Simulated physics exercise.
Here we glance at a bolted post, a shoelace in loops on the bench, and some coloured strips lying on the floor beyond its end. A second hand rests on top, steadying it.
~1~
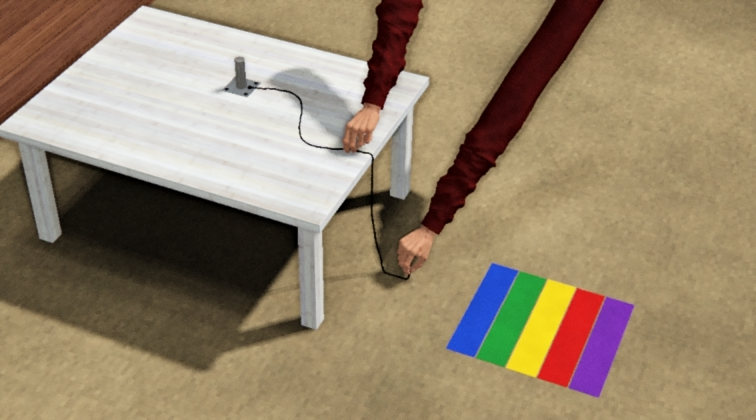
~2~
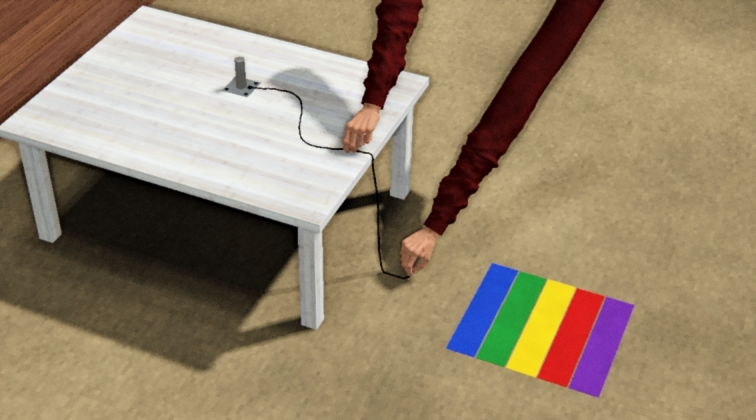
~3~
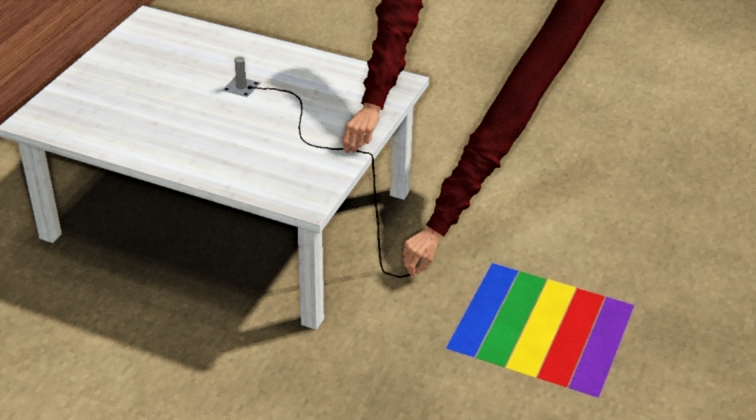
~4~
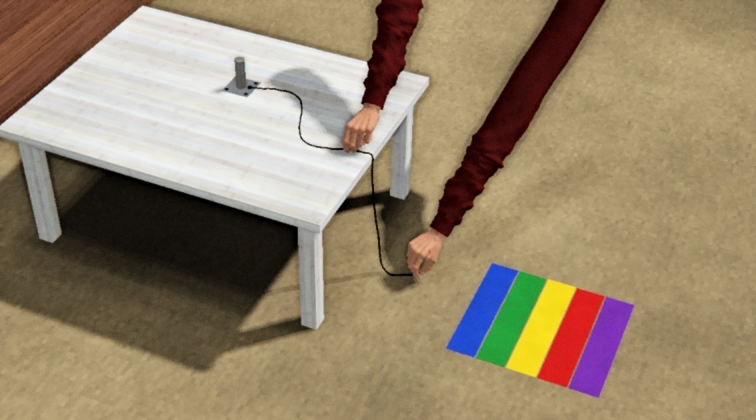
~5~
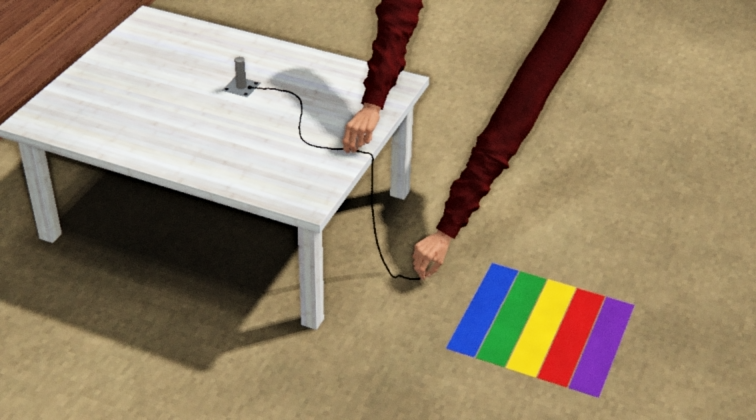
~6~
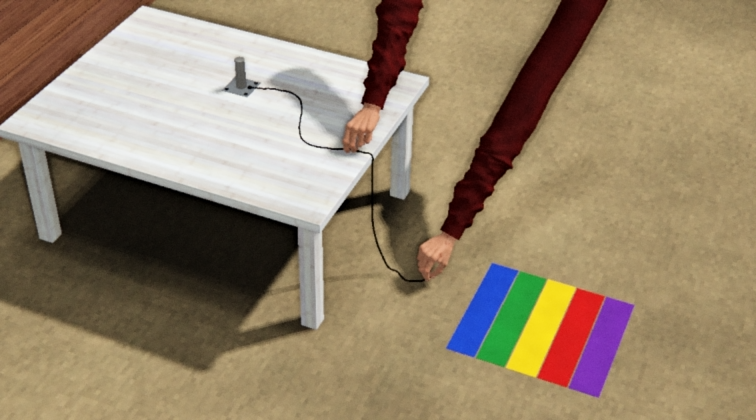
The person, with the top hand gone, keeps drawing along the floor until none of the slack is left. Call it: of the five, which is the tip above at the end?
The yellow strip.
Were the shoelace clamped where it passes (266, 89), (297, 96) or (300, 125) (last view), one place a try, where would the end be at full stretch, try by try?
(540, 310), (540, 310), (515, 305).
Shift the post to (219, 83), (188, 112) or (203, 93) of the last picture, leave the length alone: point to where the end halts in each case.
Taking the tries in turn, you get (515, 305), (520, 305) and (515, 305).
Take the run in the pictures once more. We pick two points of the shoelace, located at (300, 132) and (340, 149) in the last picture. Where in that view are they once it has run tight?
Result - first point (335, 132), second point (378, 157).
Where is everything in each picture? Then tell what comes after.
In the first frame, end (410, 271); blue (469, 337); green (498, 346); yellow (529, 356); red (559, 365); purple (591, 376).
In the second frame, end (413, 272); shoelace through (276, 89) (301, 117) (319, 147) (373, 166) (378, 218) (381, 263).
In the third frame, end (415, 273).
In the fourth frame, end (419, 274); shoelace through (276, 89) (301, 117) (319, 147) (372, 165) (375, 217) (381, 263).
In the fifth frame, end (426, 276).
In the sixth frame, end (430, 277); shoelace through (276, 89) (301, 117) (319, 147) (372, 165) (372, 216) (386, 263).
Soon after, end near (480, 293); over blue.
Then, end near (521, 305); over green.
At full stretch, end near (545, 313); over yellow. It gets as far as the yellow strip.
